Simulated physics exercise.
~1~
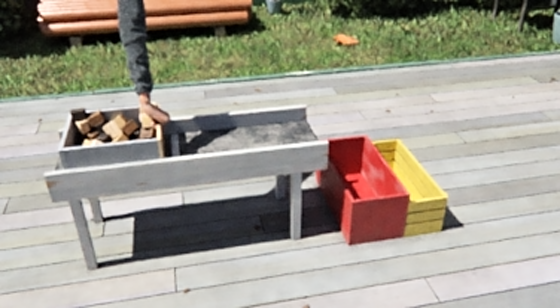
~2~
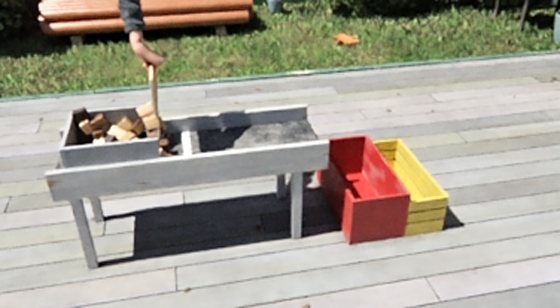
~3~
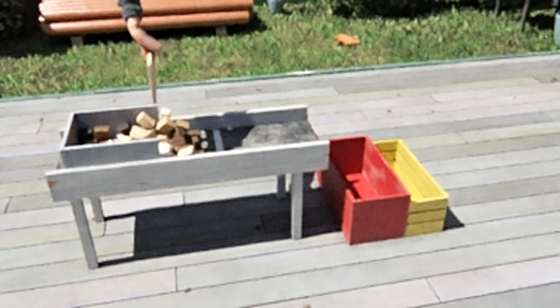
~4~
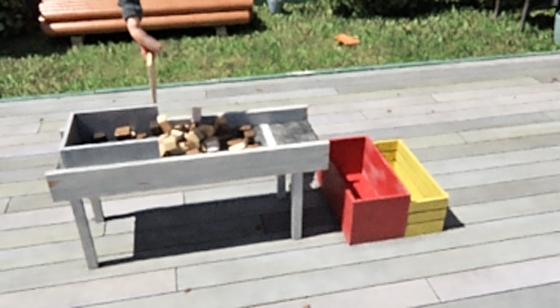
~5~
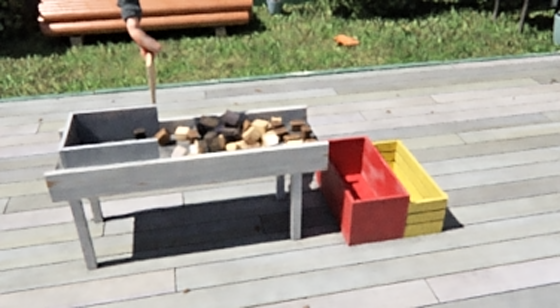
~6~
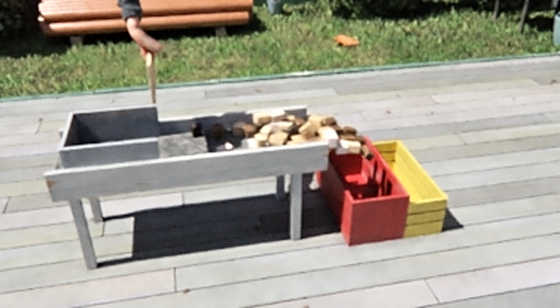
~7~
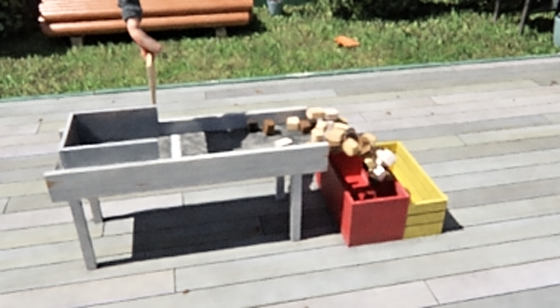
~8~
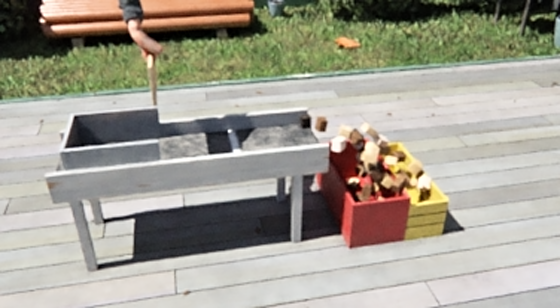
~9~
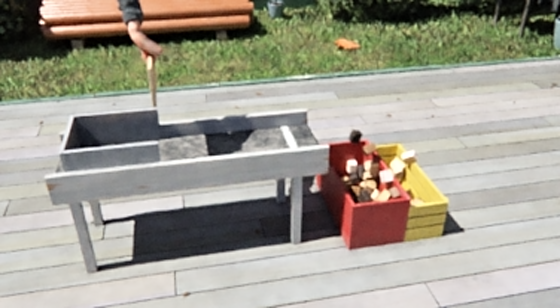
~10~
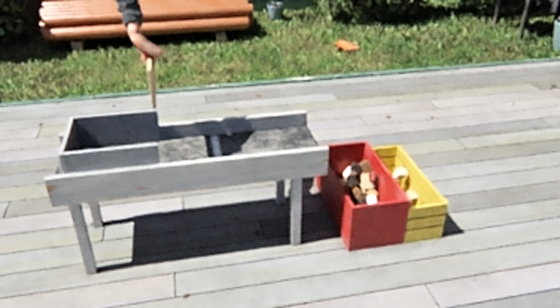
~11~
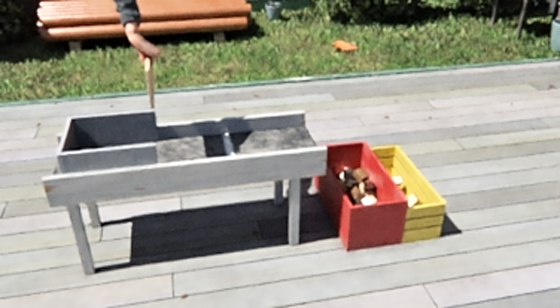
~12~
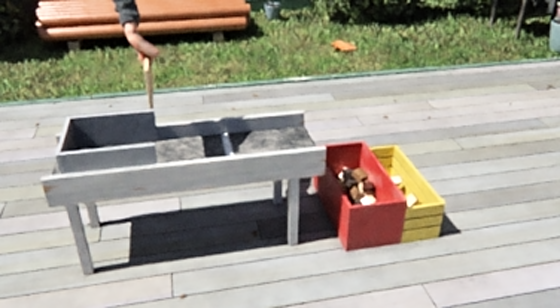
On a sunlit deck of pale planks, seen from slightly above and to the side, a low grey trough on legs stands before a strip of grass and an orange bench. Wooden blocks in light and dark browns fill its walled left end, while a red tub and a yellow bin sit beyond its right end. A hand reaches down and lifts the gate, and the blocks ride rightward in a loose heap. They spill off the far end, tumbling over the tub and bin. The trough is left empty, with blocks lying in both containers, more in the red.
